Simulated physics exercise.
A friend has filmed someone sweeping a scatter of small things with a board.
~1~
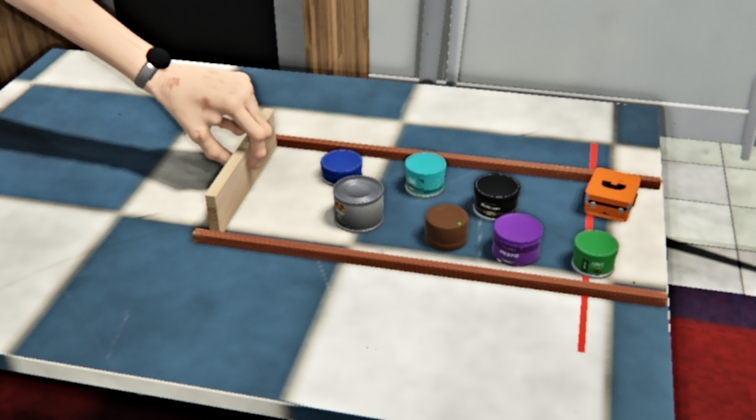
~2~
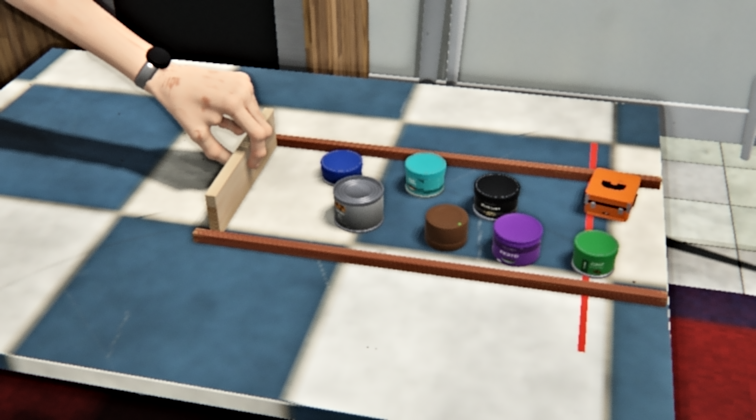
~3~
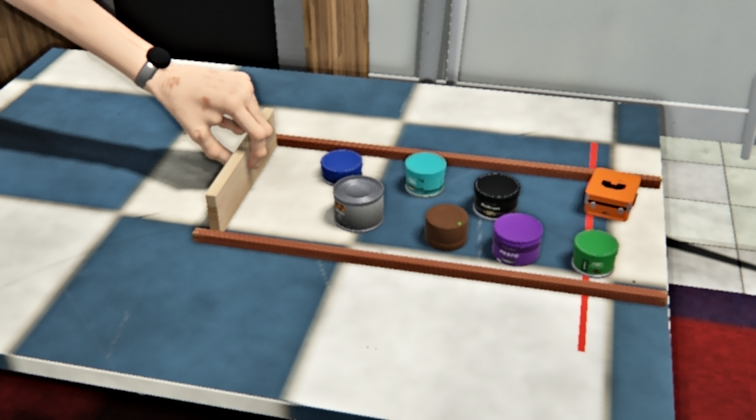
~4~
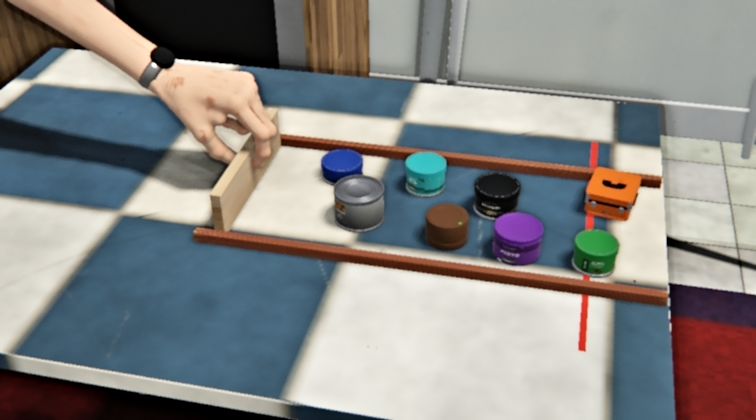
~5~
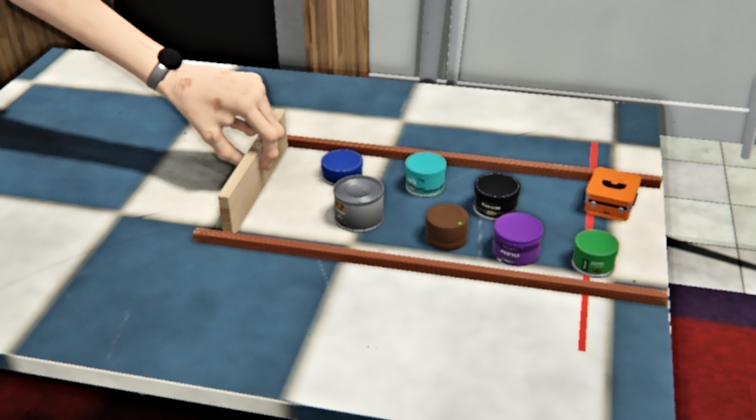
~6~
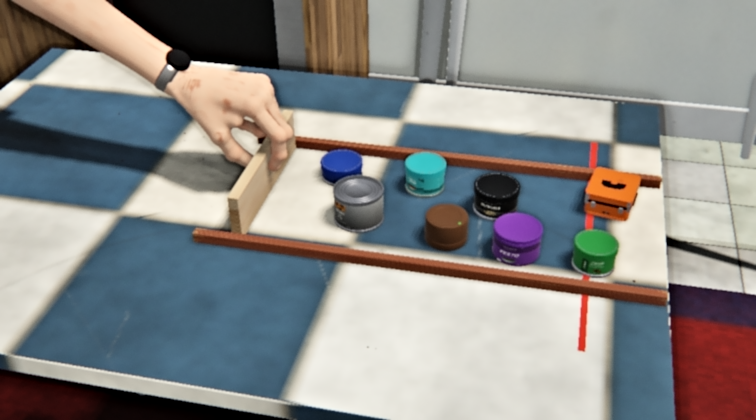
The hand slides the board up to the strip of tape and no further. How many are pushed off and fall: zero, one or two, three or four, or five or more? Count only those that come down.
In the end the number that fall off is one or two.
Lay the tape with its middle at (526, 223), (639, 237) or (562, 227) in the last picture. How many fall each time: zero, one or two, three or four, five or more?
For each place: None; more than four; just one or two.
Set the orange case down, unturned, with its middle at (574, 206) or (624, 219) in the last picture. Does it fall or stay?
In turn it falls; falls.
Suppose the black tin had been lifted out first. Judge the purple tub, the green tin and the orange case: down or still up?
The purple tub does not fall, the green tin comes down, the orange case goes over.
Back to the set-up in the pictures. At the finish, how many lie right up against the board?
That makes 3.
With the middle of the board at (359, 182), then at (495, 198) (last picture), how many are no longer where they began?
By then 3, and 7.
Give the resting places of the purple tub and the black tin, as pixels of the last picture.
First (659, 269), then (636, 212).
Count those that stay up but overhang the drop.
Overhanging: 2.
Soon after, none off yet; orange case at rest near (612, 195); green tin at rest near (595, 254); purple tub at rest near (517, 239).
Then, none off yet; orange case at rest near (612, 195); green tin moved a little near (618, 257); purple tub moved about its own width near (573, 258).
By the end, the number that fall off is one or two; fallen, green tin and orange case.
